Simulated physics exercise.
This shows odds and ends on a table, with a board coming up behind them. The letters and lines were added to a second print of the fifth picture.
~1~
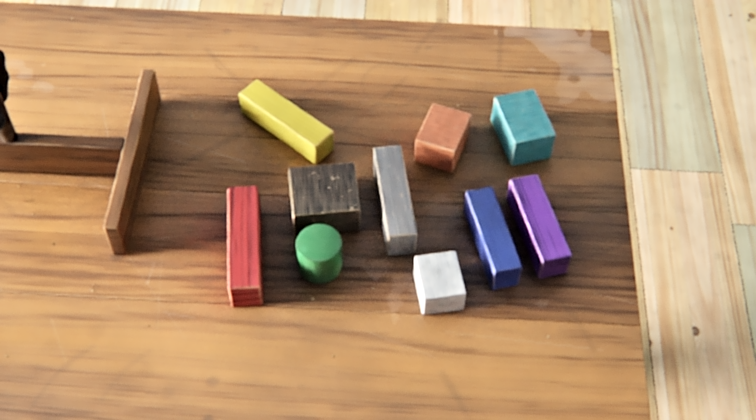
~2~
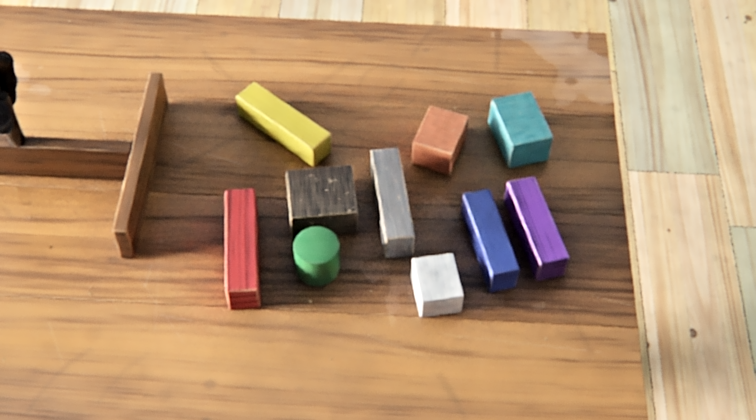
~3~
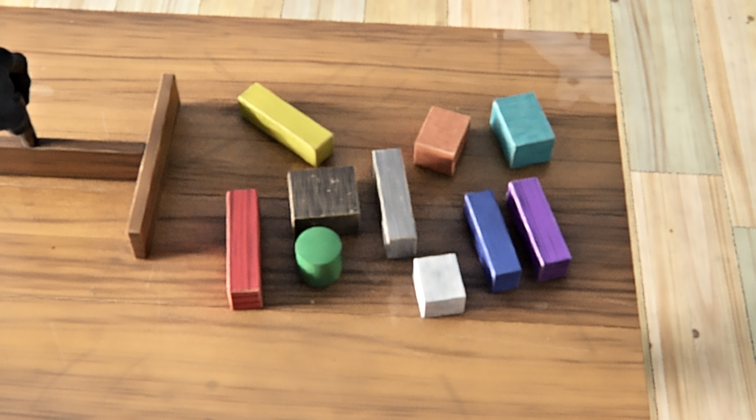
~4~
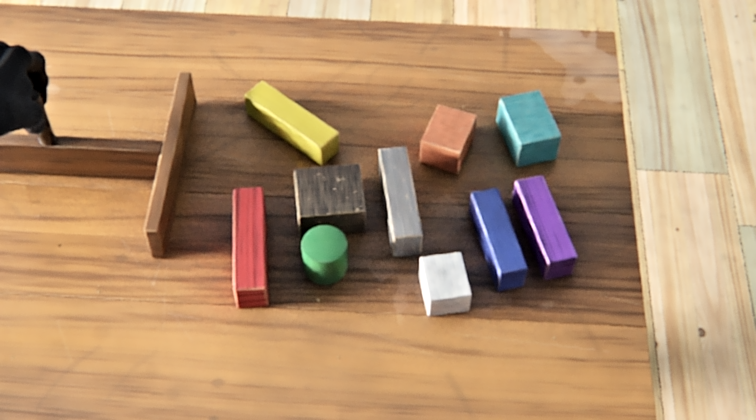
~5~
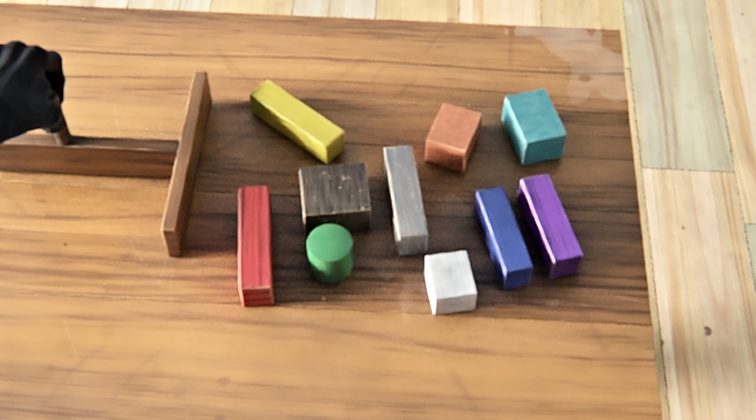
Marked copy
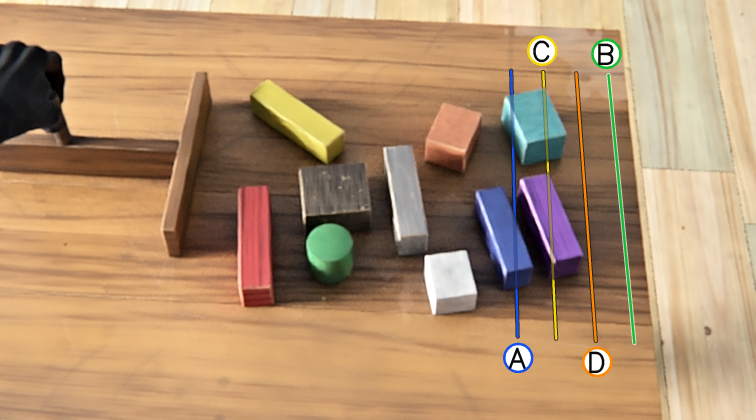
A black-gloved hand slides a wooden board right, toward colourful blocks lying on a table.
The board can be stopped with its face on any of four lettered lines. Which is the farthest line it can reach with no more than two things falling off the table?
A.
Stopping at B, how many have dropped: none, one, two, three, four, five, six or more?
By then, six or more.
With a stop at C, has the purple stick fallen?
Yes.
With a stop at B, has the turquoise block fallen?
Yes.
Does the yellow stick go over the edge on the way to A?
No.
On the copy, A at (514, 192); B at (620, 197); C at (549, 193); D at (585, 195).
On A. First, board (303, 151); yellow stick (334, 122); green tin (355, 255).
Then, board (423, 157); purple stick (601, 230); blue bar (574, 244).
Finally, board (513, 161); purple stick over the edge; blue bar over the edge; two fallen.
By contrast, B drops eight; C drops four; D drops six.
